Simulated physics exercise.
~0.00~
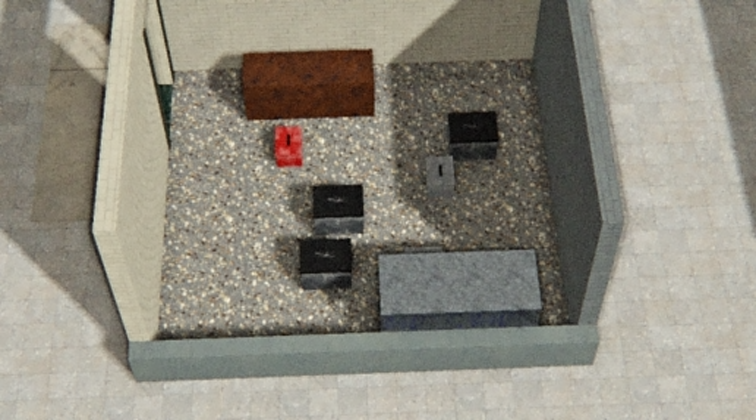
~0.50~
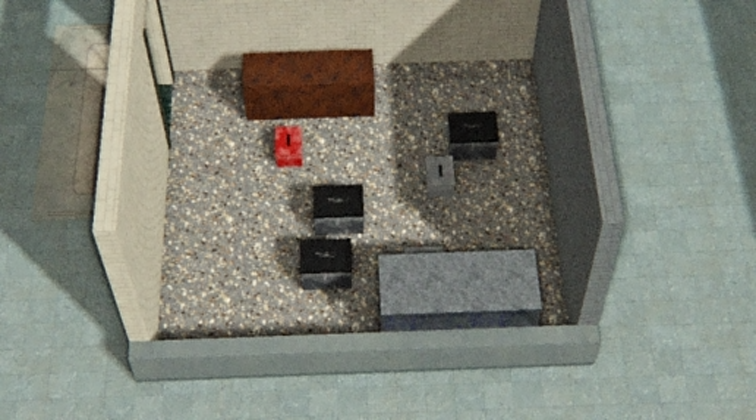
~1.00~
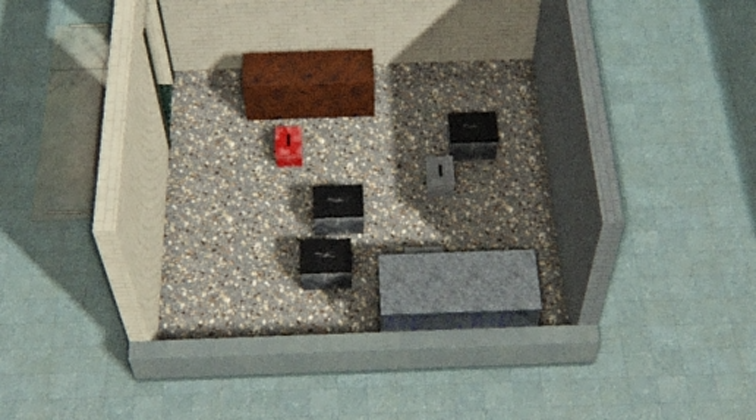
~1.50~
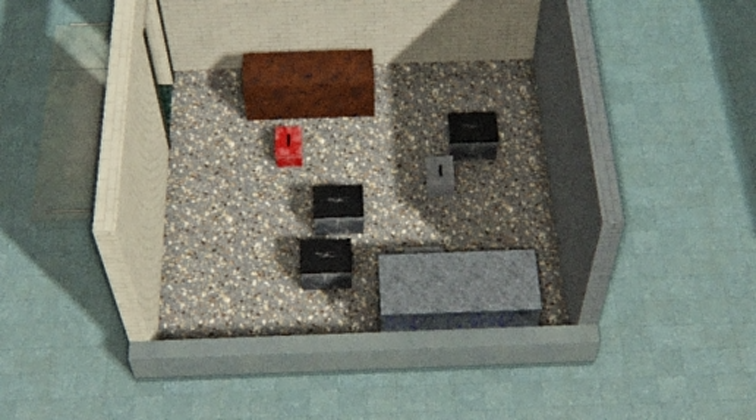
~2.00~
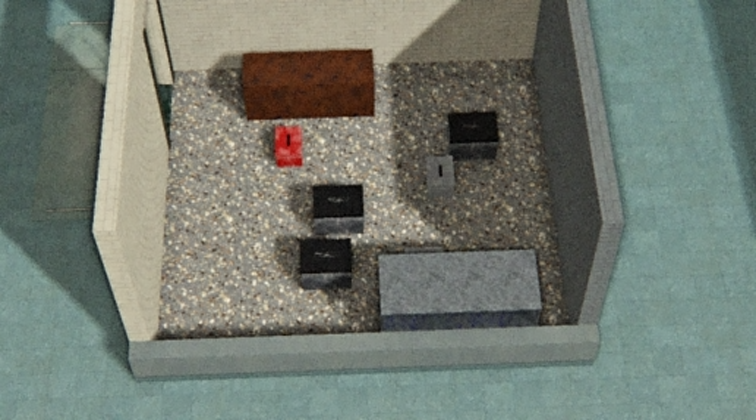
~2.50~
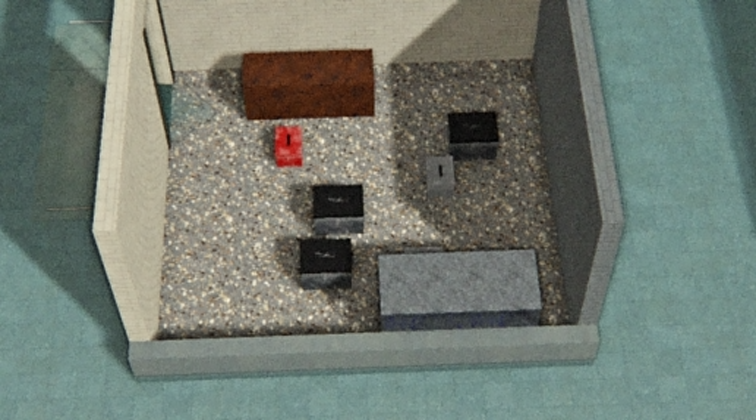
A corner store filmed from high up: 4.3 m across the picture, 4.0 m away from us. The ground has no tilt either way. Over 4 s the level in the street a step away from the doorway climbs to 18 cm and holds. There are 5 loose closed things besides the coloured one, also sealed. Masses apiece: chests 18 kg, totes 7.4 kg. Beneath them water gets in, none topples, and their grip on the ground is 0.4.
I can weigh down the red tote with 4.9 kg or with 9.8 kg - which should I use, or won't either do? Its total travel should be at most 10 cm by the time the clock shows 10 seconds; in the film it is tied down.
Go with neither; both fall short.
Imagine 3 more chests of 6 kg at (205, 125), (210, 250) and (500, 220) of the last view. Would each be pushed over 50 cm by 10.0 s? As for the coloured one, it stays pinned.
First: Beyond the limit; second: Beyond the limit; third: Inside the limit.
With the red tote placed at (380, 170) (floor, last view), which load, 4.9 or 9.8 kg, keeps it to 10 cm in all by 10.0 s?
Just the heavier works.
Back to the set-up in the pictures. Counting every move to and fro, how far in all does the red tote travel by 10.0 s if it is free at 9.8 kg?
Roughly 50 centimetres altogether.
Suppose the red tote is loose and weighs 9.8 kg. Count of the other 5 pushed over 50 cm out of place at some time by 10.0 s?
0 of them.
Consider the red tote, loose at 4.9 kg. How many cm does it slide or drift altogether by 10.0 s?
All together it comes to about 250 cm.
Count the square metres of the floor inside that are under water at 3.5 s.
About 1.5 m2.
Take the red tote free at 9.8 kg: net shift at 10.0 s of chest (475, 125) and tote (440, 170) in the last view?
Shifts: 0 cm / 0 cm.
After 3.5 s the red tote would be 0 cm from its start with 4.9 kg and 0 cm from its start with 9.8 kg; 1 cm of water round it then.
After 4.5 s the red tote would be 30 cm from its start with 4.9 kg and 3 cm from its start with 9.8 kg; 4 cm of water round it then.
After 7.0 s the red tote would be 125 cm from its start with 4.9 kg and 34 cm from its start with 9.8 kg; 3 cm of water round it then.
After 10.0 s the red tote would be 216 cm from its start with 4.9 kg and 48 cm from its start with 9.8 kg; 5 cm of water round it then.
